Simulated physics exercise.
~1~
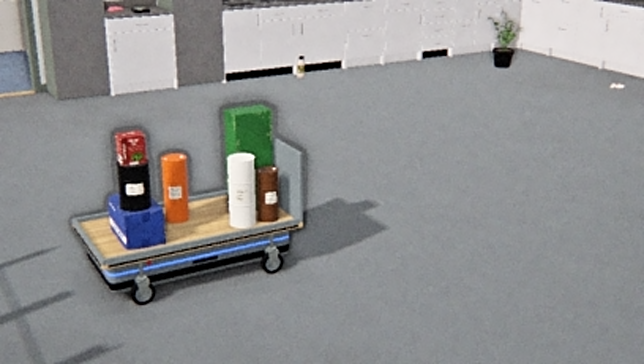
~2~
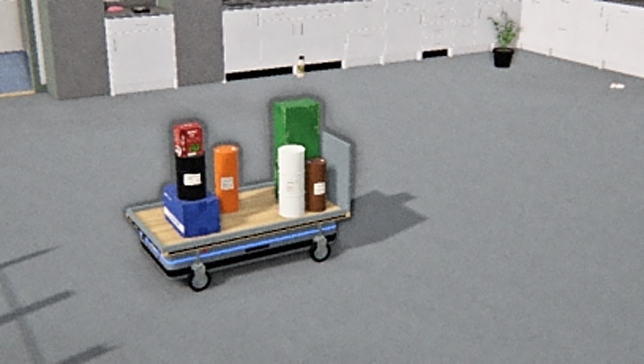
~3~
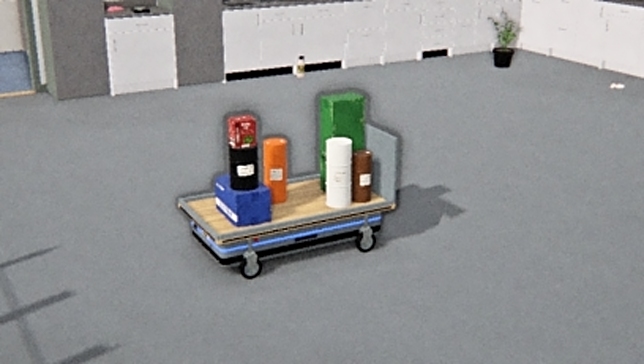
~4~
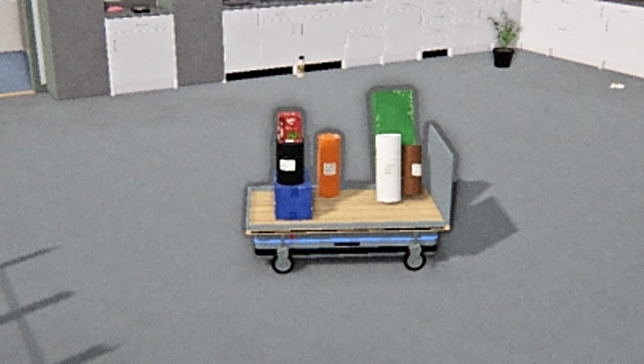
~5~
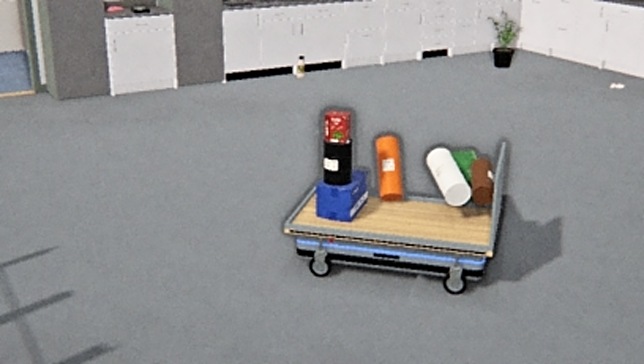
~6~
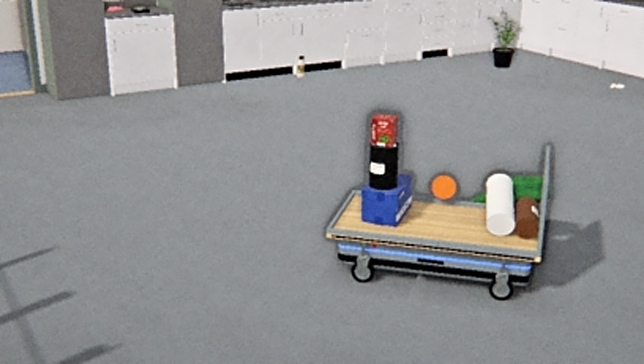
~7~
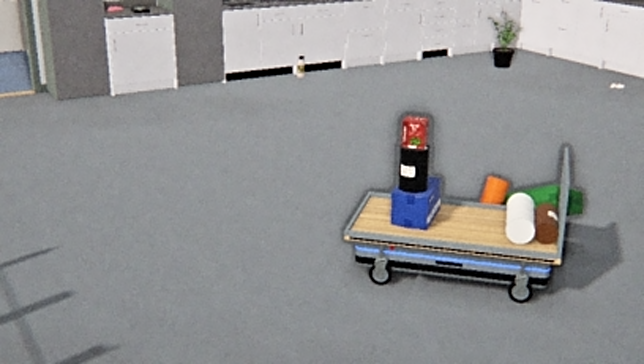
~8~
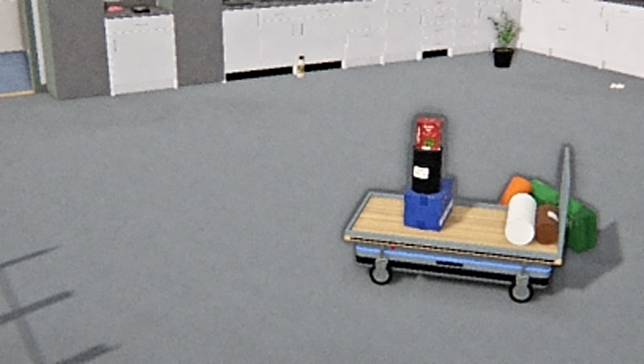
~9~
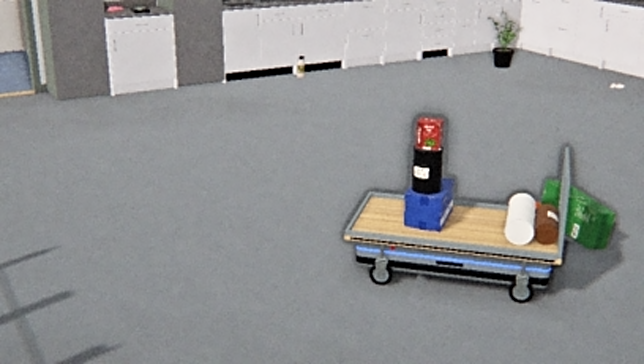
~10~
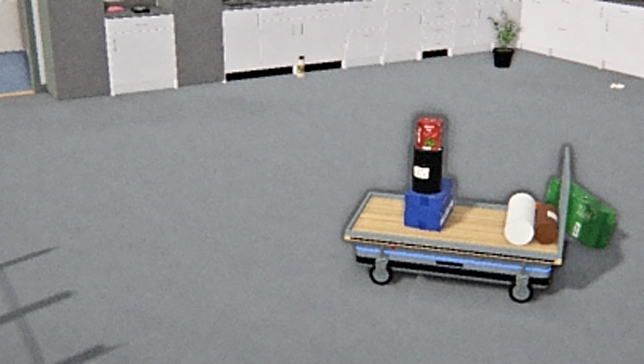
In a large room, a moving cart turns and stops after its green and orange items topple off.
